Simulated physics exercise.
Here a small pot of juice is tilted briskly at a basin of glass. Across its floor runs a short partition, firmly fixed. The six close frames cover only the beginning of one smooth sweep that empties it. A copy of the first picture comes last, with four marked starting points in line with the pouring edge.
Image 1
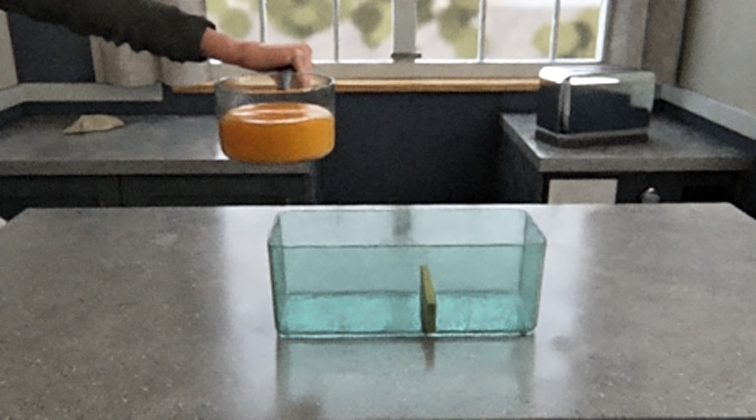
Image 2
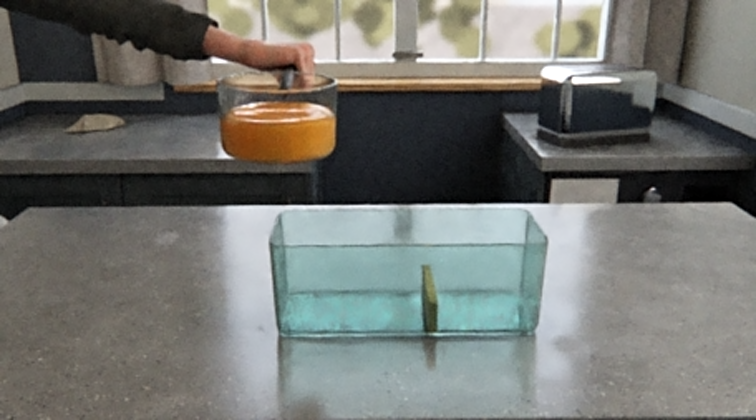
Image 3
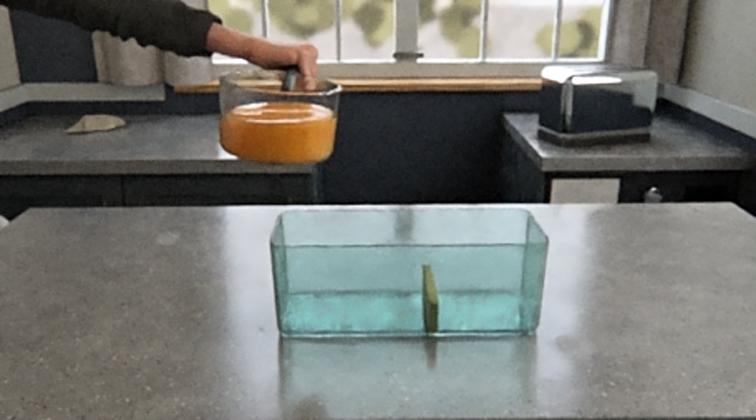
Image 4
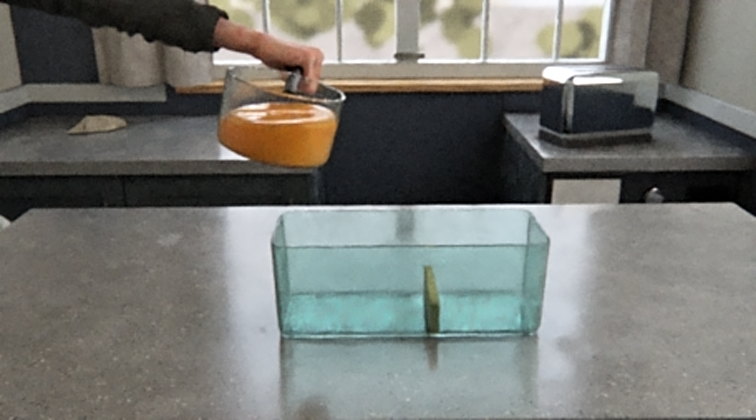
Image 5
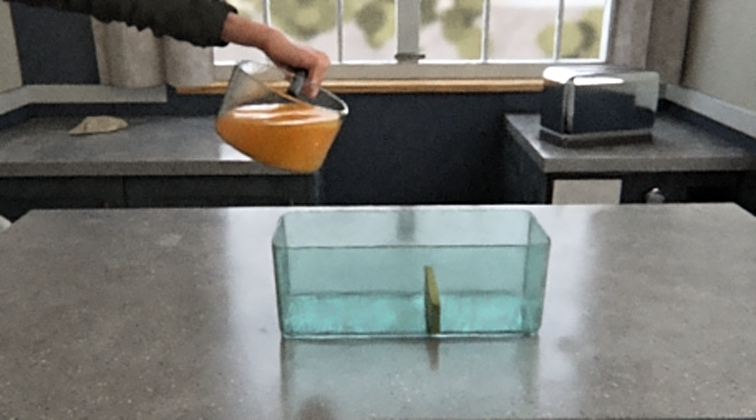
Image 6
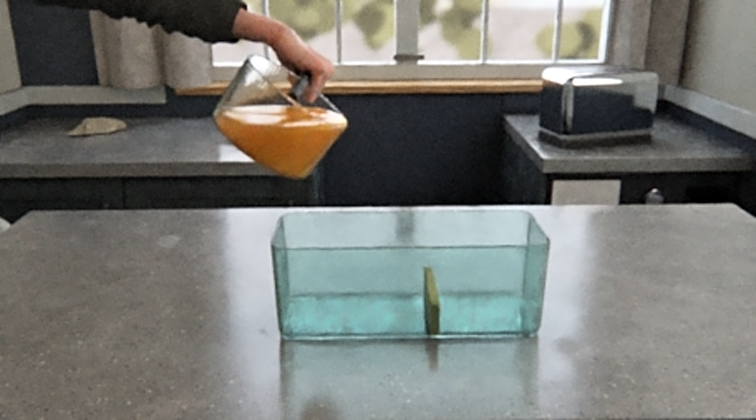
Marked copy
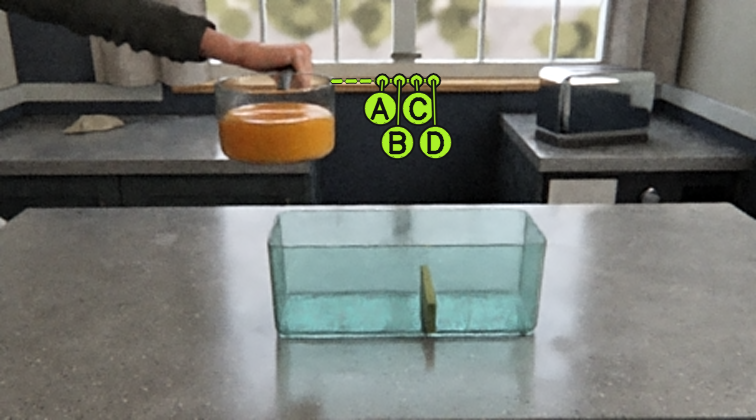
The clip shows a hand holding a small clear pot of orange juice above a glass basin with a short partition across its floor; the pot starts upright, then the hand tilts it steadily toward the right.
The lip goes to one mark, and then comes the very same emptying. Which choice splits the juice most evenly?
Best: A.
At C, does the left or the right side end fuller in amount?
The right side.
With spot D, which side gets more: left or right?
More ends on the right.
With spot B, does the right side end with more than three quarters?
No.
In lime, A at (382, 80); B at (399, 80); C at (416, 80); D at (433, 80).
Choosing A, about 53 % ends left of the wall and 47 % right of it.
Choosing B, about 32 % ends left of the wall and 67 % right of it.
Choosing C, about 18 % ends left of the wall and 81 % right of it.
Choosing D, about 6 % ends left of the wall and 93 % right of it.
